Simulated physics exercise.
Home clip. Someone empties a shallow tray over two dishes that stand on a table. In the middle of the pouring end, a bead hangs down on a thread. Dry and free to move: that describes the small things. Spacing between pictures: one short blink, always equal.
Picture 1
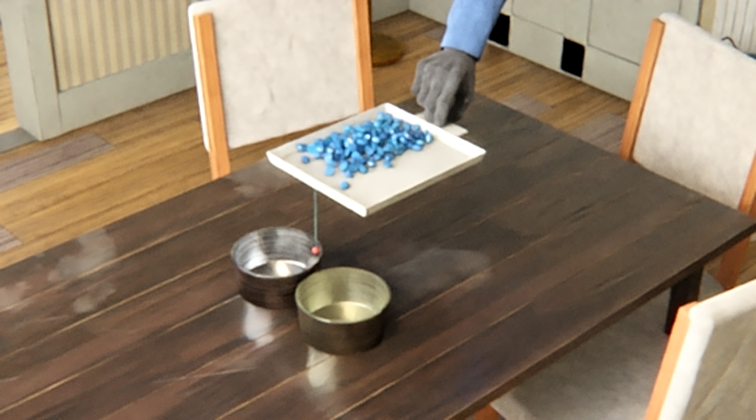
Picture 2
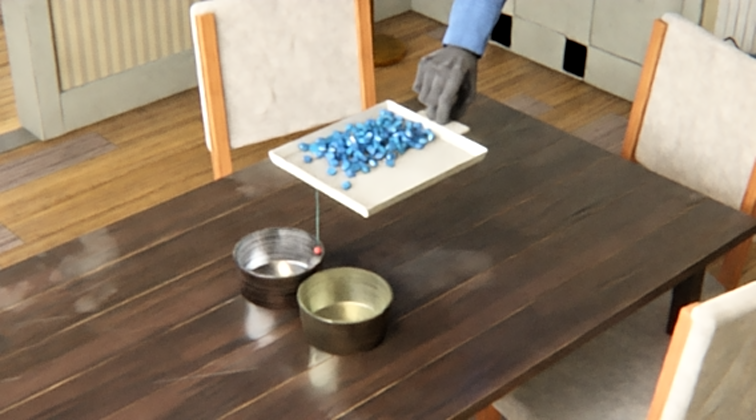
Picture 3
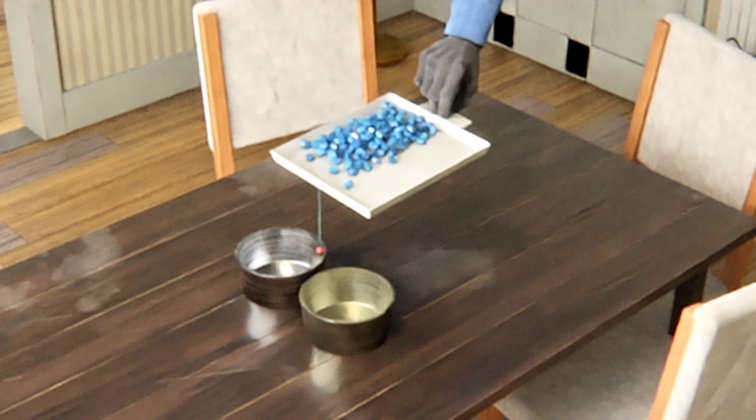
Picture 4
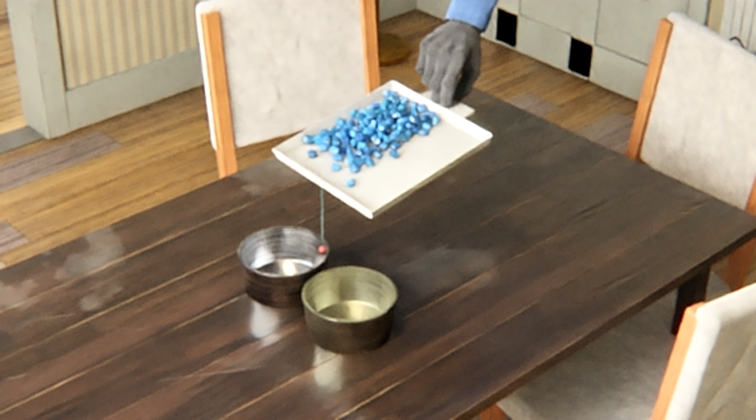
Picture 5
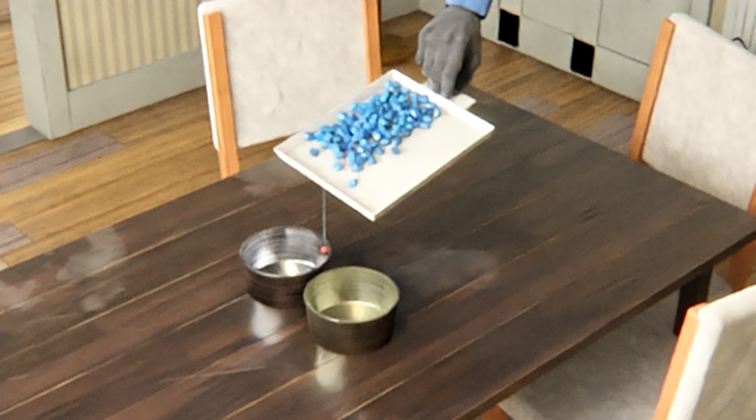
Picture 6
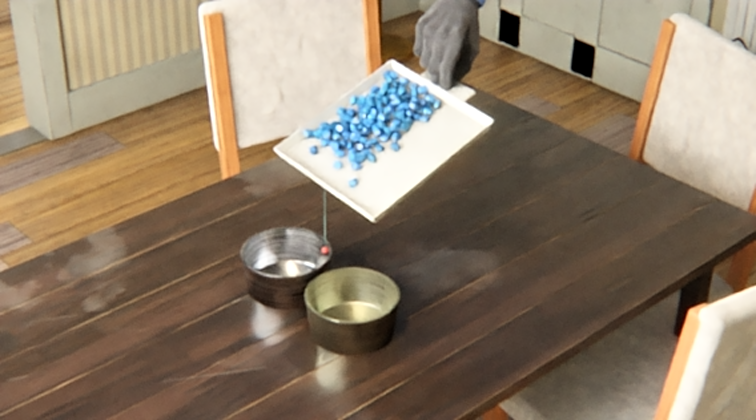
A gray-gloved hand tilted a shallow white tray of blue stones above two metal dishes on a wooden table, gradually raising its far side while the stones stayed bunched together near the back.
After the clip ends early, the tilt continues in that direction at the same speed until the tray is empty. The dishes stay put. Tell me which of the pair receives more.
The right-hand one receives more.
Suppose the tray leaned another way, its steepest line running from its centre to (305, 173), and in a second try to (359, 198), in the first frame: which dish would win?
The first tilt favours the dish to the left, the second the dish to the right.
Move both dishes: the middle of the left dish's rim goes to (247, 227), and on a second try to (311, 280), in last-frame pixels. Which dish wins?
Place 1 - the dish at right; place 2 - the dish at left.
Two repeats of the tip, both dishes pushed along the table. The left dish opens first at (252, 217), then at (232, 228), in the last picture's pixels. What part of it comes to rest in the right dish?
That makes 20 per cent, followed by 30 per cent.
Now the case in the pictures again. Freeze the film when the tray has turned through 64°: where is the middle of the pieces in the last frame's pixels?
Look around (340, 192) in the last picture.
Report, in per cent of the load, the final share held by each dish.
Split in per cent - left dish 10, right dish 70.
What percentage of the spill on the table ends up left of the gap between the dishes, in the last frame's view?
90 %, near enough.
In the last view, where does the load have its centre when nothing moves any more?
Close to (344, 323) in the last view.
Just after the last frame, tray tipped steeply; the larger part on the tray; just a few in the right dish; roughly a quarter in the air.
A moment on, tray tipped past a quarter turn; about a tenth on the tray; roughly two thirds in the right dish; about a tenth in the left dish; about a tenth outside both; about a tenth in the air.
Further on, tray tipped past a quarter turn; the larger part in the right dish; about a tenth in the left dish; about a tenth outside both.
When it is over, tray tipped past a quarter turn; the larger part in the right dish; about a tenth in the left dish; about a tenth outside both.
